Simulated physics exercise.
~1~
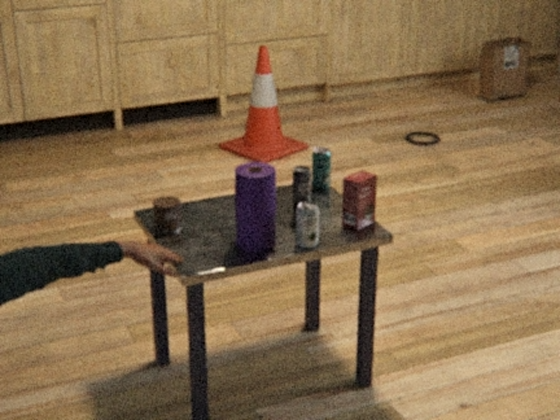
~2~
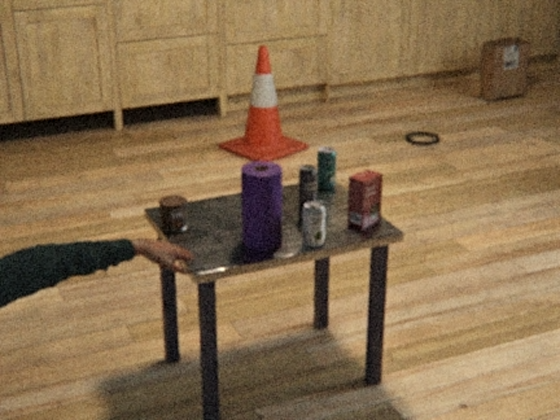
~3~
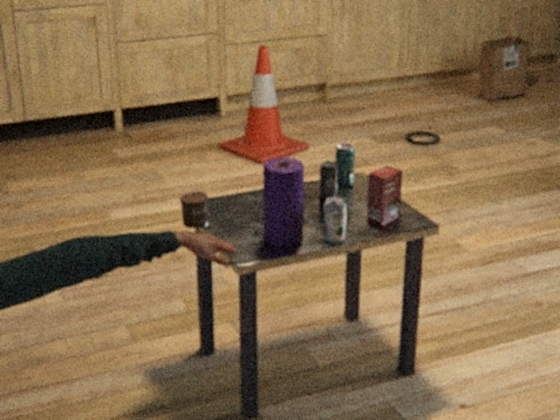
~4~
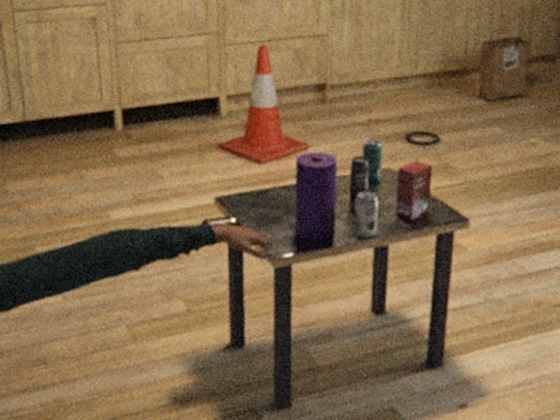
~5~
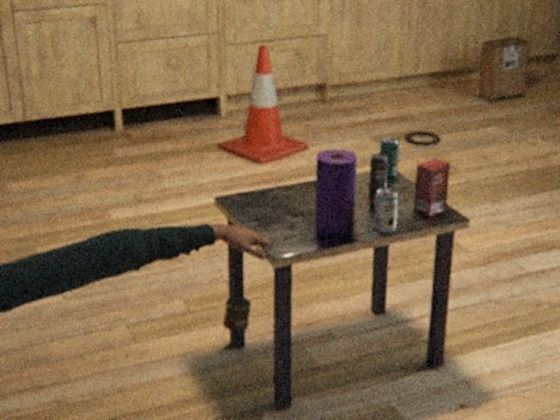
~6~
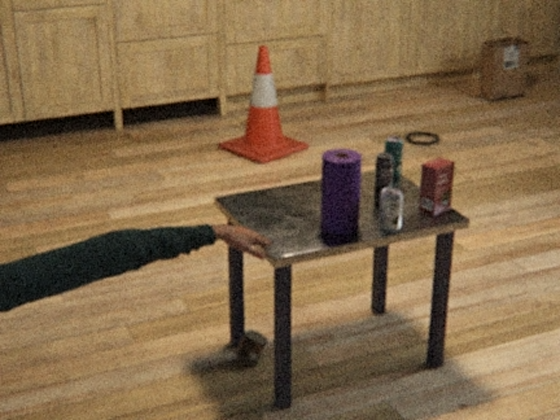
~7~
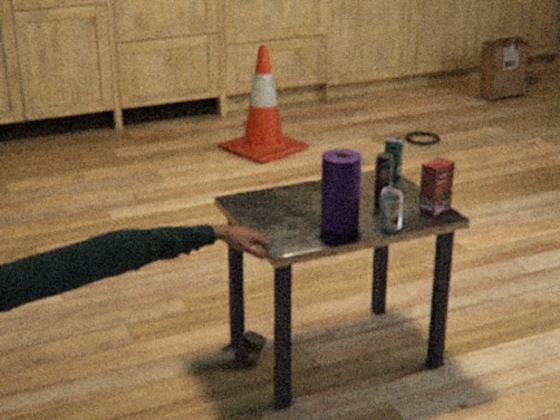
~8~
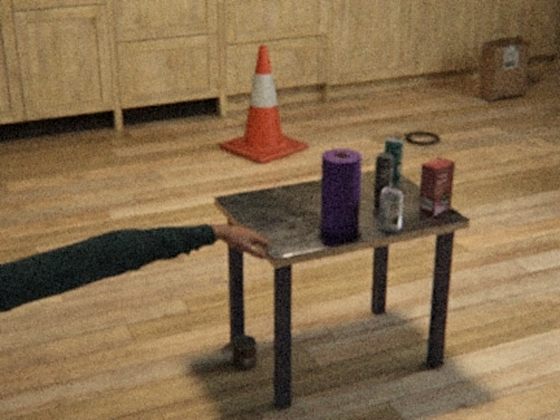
The clip shows a hand pushing a small table to the right across a wooden floor and stopping; the brown tin drops off the left side to the floor, while the purple roll, red carton and three cans slide right on the tabletop and stay upright.
